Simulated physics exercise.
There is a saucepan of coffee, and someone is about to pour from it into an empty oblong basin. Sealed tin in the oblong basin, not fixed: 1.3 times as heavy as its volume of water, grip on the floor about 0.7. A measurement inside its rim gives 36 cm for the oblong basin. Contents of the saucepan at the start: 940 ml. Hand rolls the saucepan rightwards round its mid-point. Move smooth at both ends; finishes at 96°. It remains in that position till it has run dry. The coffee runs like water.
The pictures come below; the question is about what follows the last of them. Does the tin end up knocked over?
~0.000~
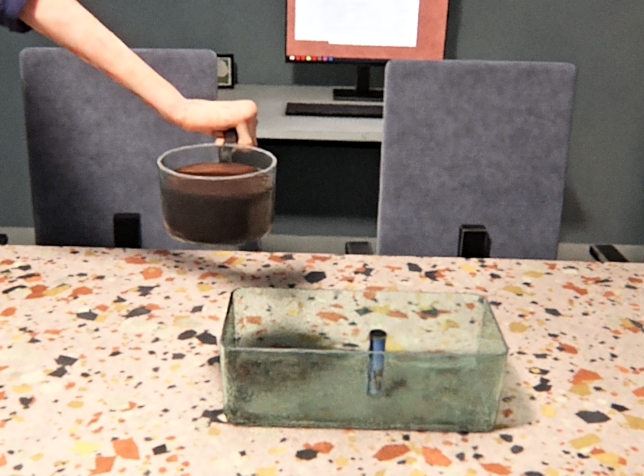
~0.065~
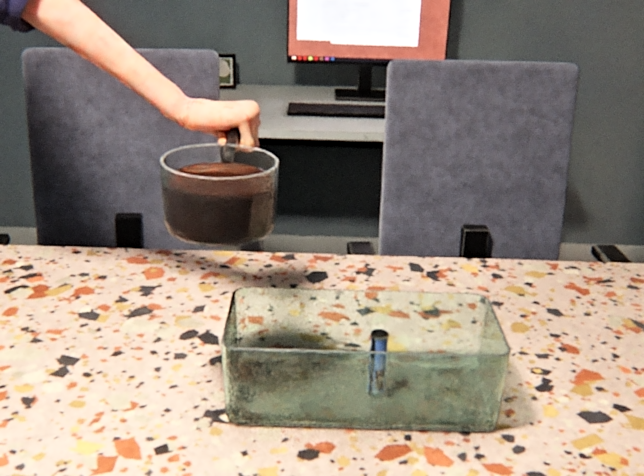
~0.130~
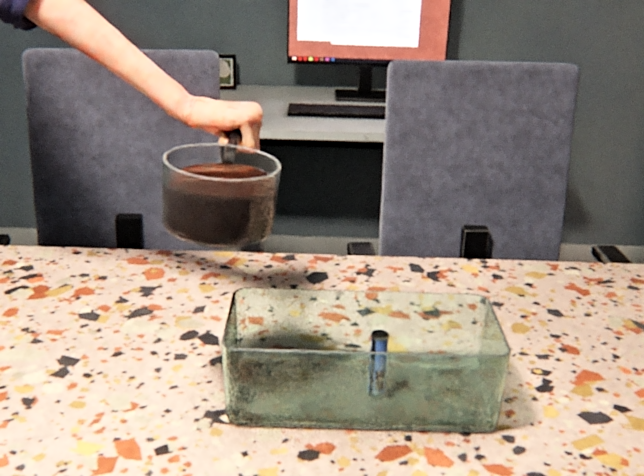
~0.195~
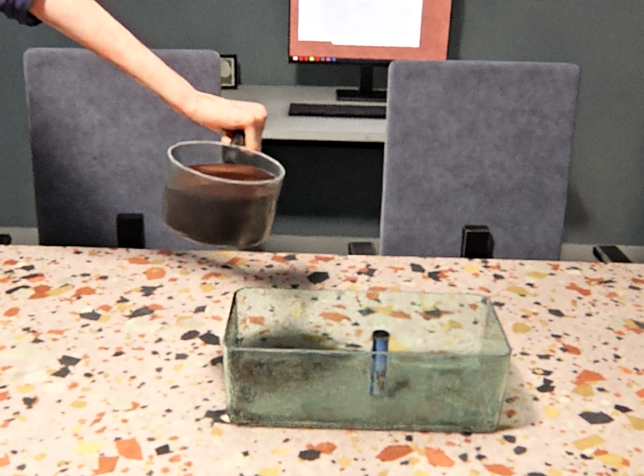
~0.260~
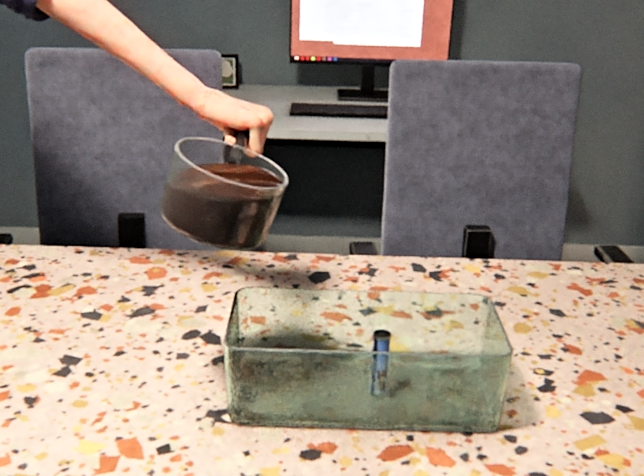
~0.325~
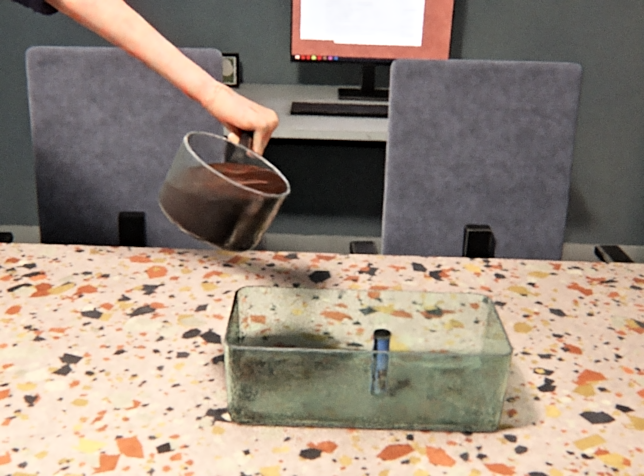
No.
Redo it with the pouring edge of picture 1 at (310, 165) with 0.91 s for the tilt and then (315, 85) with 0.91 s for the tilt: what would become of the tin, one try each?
Try 1: Tipped over; try 2: Tipped over.
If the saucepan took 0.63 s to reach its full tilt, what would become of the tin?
Result: Tin upright.
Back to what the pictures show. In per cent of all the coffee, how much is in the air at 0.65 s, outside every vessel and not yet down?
Some 36 % is the figure.
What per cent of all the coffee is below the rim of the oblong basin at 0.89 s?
Roughly 70 per cent.
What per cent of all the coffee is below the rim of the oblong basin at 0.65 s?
Roughly 12 percent.
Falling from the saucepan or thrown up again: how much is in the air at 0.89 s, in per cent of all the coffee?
About 14 percent.
Then, 0.65 s in, the tilt is 78° and 53 per cent is still to pour; the tin stands where it began.
Then, 0.89 s in, the tilt is 96° and 15 per cent is still to pour; the tin stands where it began.
Then, 1.14 s in, the tilt is 96° and 4 per cent is still to pour; the tin stands where it began.
Then, 1.41 s in, the tilt is 96° and 1 per cent is still to pour; the tin stands where it began.
Finally, the tin stands where it began.
